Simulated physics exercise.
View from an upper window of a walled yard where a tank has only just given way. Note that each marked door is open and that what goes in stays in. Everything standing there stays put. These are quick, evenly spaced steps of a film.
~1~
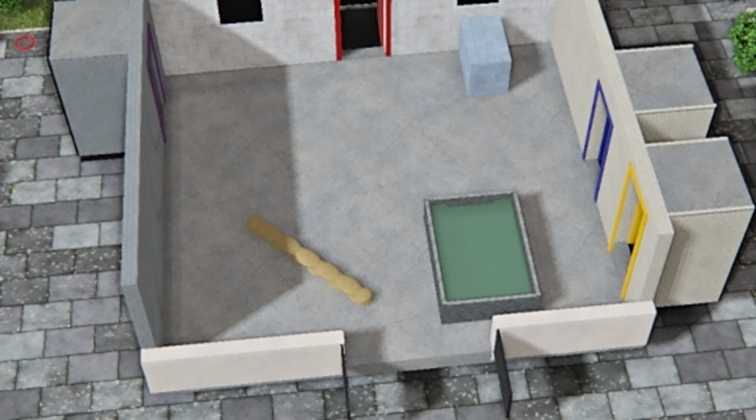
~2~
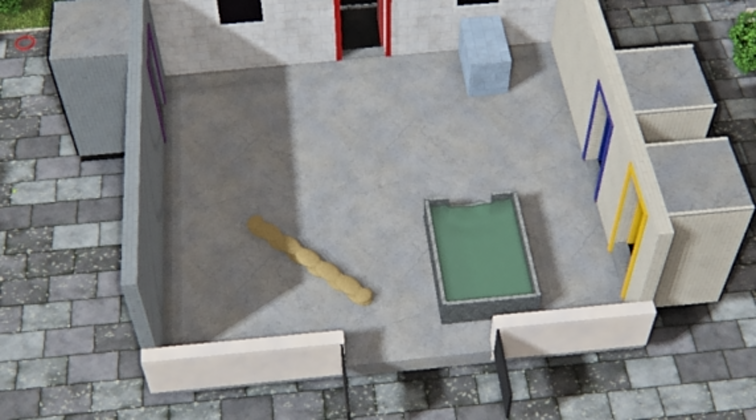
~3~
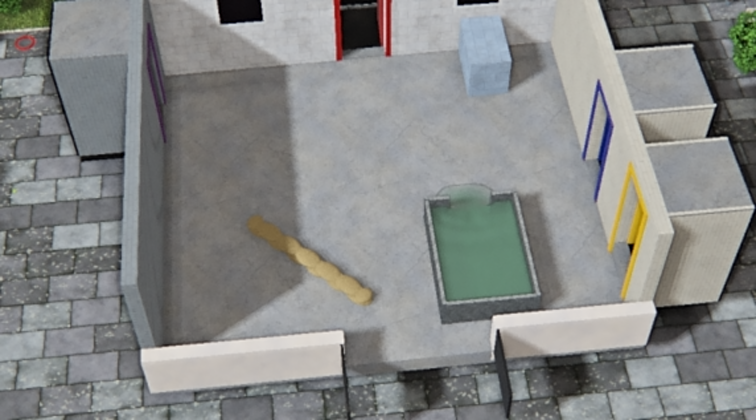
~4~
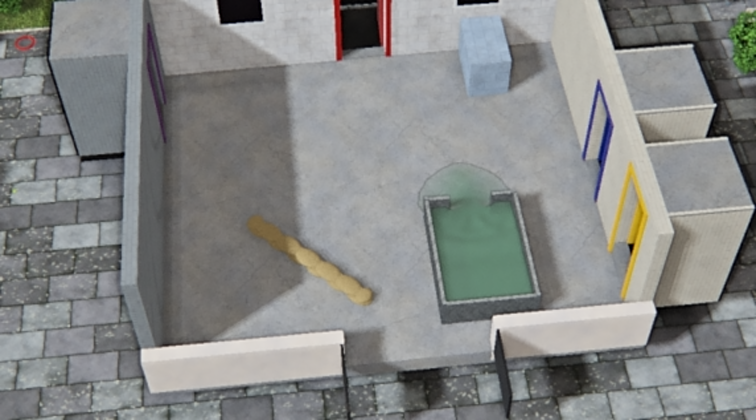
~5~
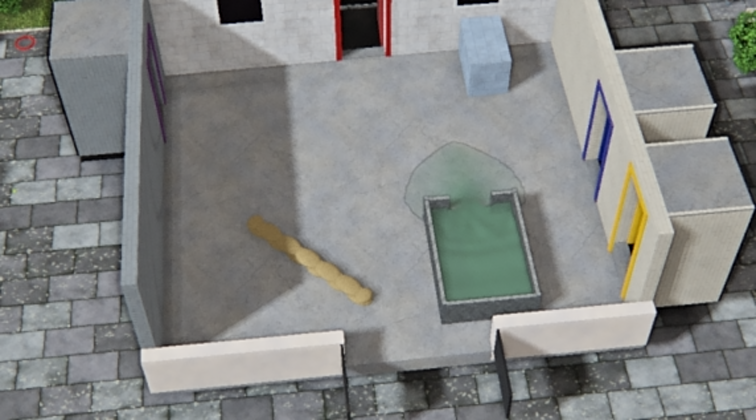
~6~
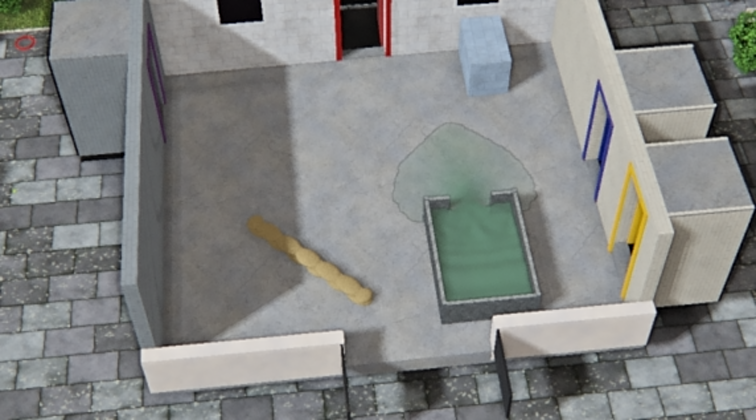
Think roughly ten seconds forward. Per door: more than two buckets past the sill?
Yellow door at or under, red door over, blue door at or under, purple door over.
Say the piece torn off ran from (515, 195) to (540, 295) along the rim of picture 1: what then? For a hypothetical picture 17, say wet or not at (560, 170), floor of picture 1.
Submerged.
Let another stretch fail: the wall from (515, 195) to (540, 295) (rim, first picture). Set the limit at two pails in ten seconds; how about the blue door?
In that case, blue door overshoots.
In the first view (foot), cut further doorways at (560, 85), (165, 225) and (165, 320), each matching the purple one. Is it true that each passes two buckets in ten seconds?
In turn: Floods, stays under, stays under.
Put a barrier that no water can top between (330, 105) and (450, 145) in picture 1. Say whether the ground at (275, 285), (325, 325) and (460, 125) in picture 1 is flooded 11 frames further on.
Results in sequence: Bone-dry / bone-dry / swamped.
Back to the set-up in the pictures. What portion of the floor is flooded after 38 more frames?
My estimate is near 45 per cent.
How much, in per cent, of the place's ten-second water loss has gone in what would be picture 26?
My figure is about 25 in a hundred.
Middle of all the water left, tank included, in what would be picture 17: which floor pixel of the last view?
I'd put my finger on (467, 213).
A moment on, water covers 20 % of the floor; the yellow door not reached, the red door not reached, the blue door not reached, the purple door not reached.
Next, water covers 30 % of the floor; the yellow door not reached, the red door wet at the sill, nothing in, the blue door not reached, the purple door not reached.
Then, water covers 35 % of the floor; the yellow door not reached, the red door over two buckets in, the blue door not reached, the purple door not reached.
Later, water covers 45 % of the floor; the yellow door not reached, the red door over two buckets in, the blue door wet at the sill, nothing in, the purple door under two buckets in.
In the end, water covers 65 % of the floor; the yellow door wet at the sill, nothing in, the red door over two buckets in, the blue door wet at the sill, nothing in, the purple door over two buckets in.
